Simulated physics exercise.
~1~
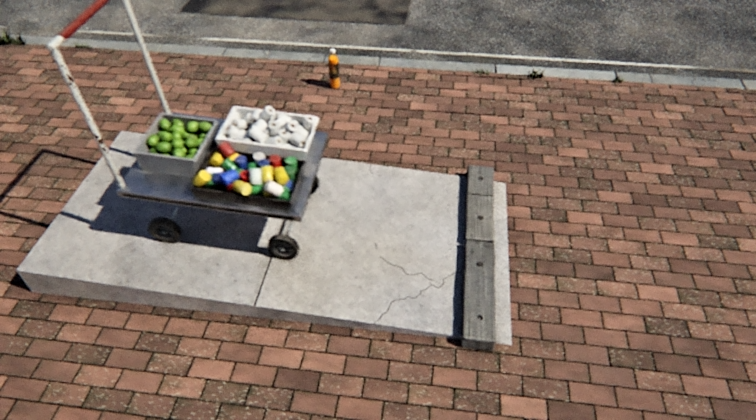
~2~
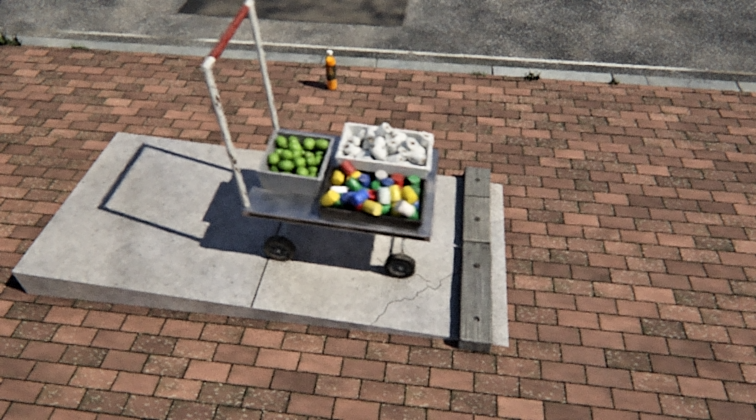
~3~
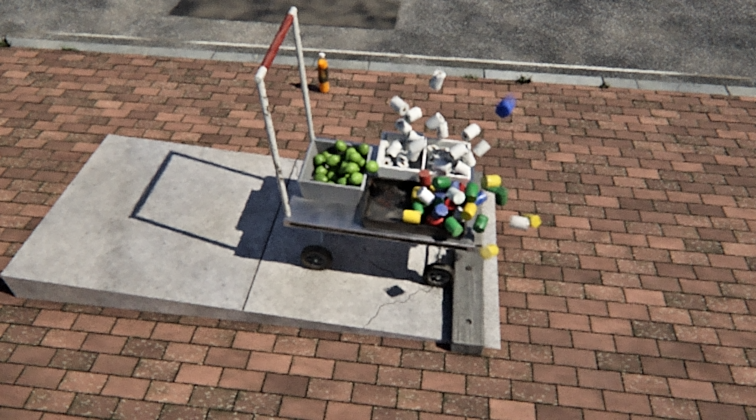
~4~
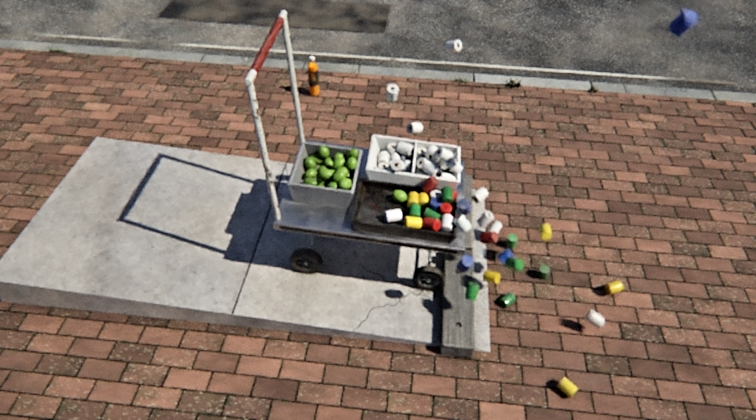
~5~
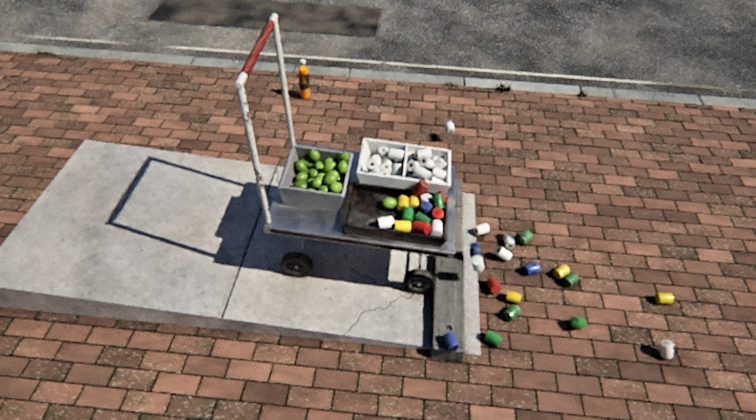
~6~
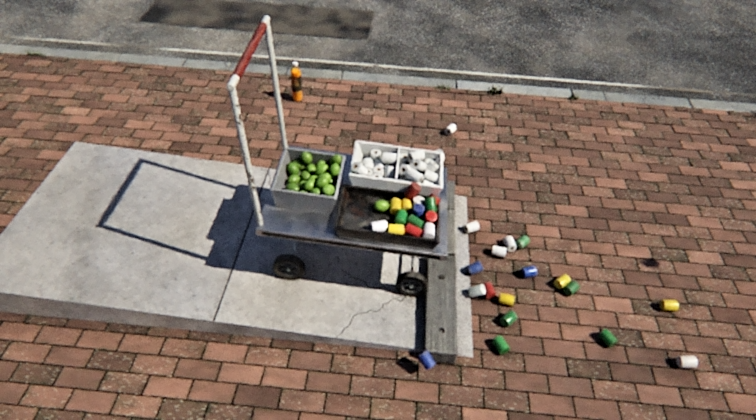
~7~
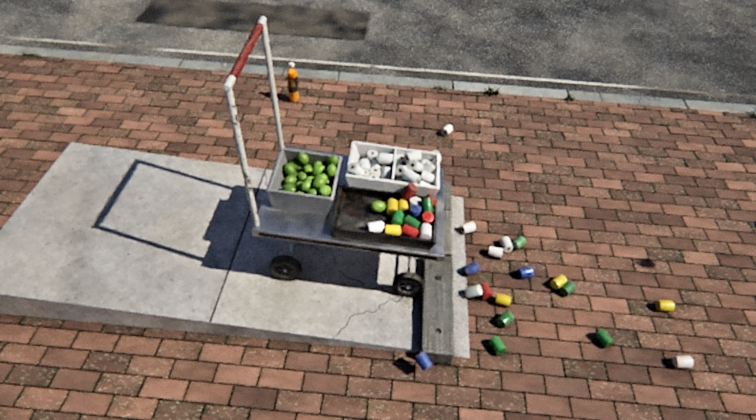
On a concrete ramp over brick paving, a trolley carrying limes, white rolls and colourful jars rolls right and stops against a wheel stop, throwing jars and some rolls forward; they scatter and settle on the bricks while the trolley stands upright, still partly loaded.
